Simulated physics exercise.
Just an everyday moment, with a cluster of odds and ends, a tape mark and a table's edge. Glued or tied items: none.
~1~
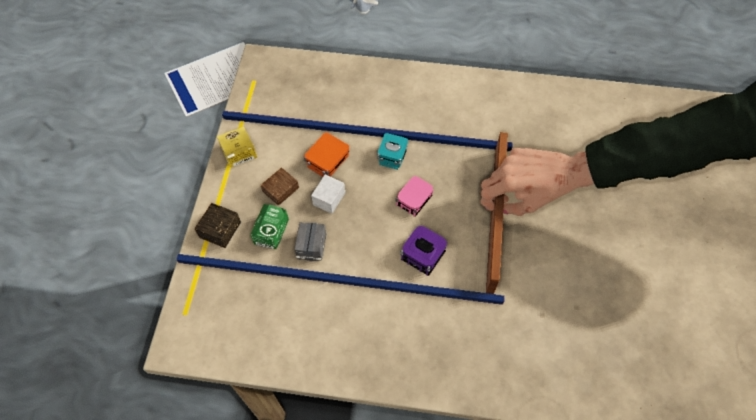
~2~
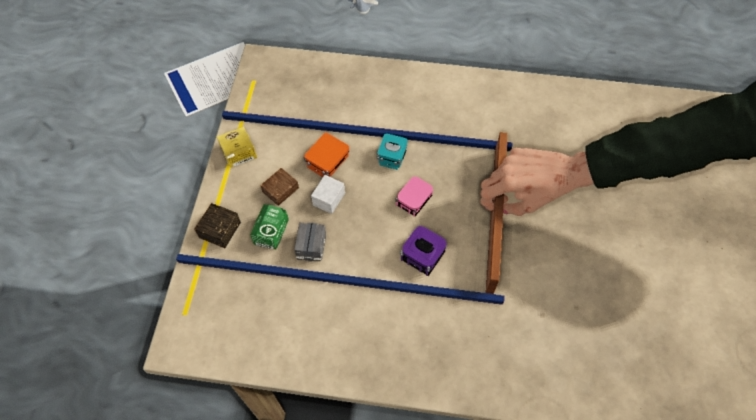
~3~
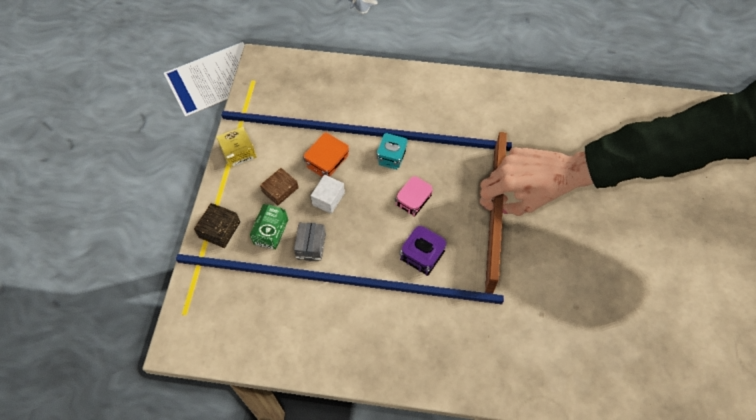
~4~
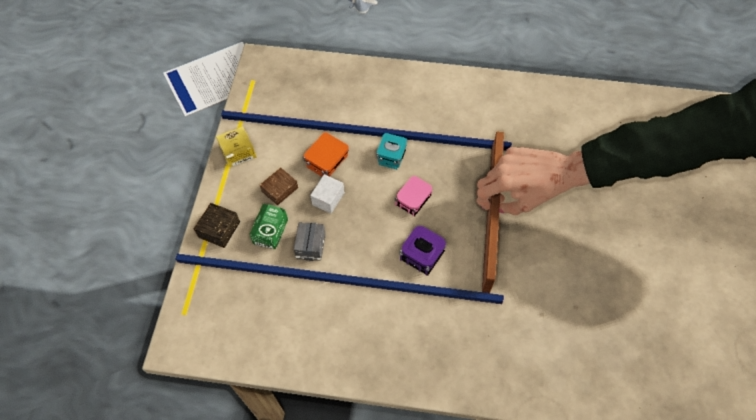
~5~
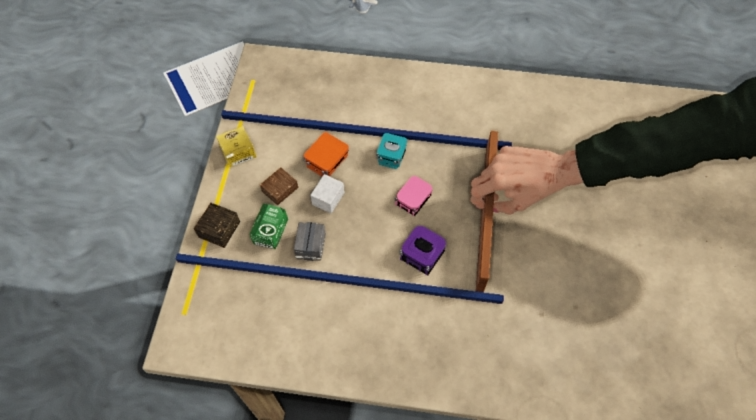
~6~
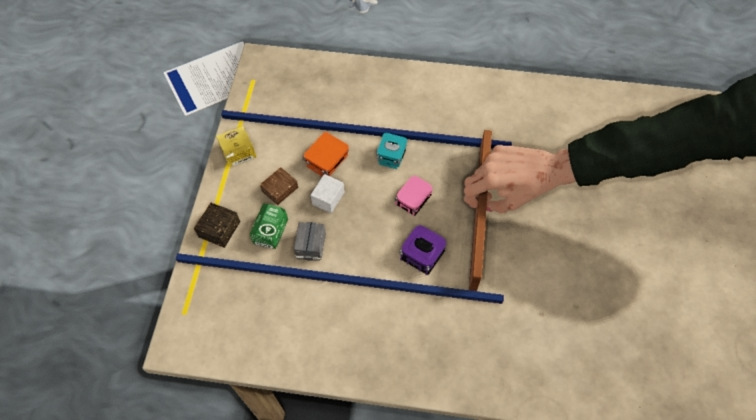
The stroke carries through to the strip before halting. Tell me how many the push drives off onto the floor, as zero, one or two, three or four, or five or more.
Five or more, I think.
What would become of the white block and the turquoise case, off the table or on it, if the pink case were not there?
Well, the white block is still there while the turquoise case is still there.
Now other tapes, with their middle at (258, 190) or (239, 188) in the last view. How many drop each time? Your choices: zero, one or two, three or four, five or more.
Well, the first gives either three or four and the second gives 5 or more.
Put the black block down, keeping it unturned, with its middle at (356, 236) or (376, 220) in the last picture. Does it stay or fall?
Order of tries: Off, off.
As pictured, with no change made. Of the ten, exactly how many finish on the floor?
The number is 7.
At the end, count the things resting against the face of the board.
It ends up touching 3.
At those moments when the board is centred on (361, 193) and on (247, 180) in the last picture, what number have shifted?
Moved so far: 6, later 10.
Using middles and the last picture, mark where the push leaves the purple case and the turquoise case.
In the last picture the purple case sits at (190, 227) while the turquoise case sits at (223, 133).
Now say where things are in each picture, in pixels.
In the first frame, yellow box (237, 147); black block (218, 225); brown block (280, 186); board (497, 210); tape (223, 186).
In the second frame, black block (218, 226); purple case (424, 251).
In the third frame, brown block (280, 187); board (497, 210).
In the fourth frame, yellow box (236, 147); grey box (310, 242).
In the fifth frame, black block (218, 225); pink case (414, 196).
In the sixth frame, yellow box (237, 147); black block (218, 225); brown block (279, 186); board (480, 208); tape (222, 186).
Soon after, none off yet; yellow box at rest near (237, 147); black block at rest near (218, 225); brown block at rest near (279, 186).
Then, none off yet; yellow box at rest near (237, 147); black block at rest near (216, 225); brown block moved a little near (264, 187).
Further on, one off so far; yellow box tipped a little near (200, 140); black block falling near (179, 280); brown block moved well along near (201, 183).
At rest, the number that fall off is five or more; fallen, white block, grey box, orange case, green box, brown block, black block and yellow box.
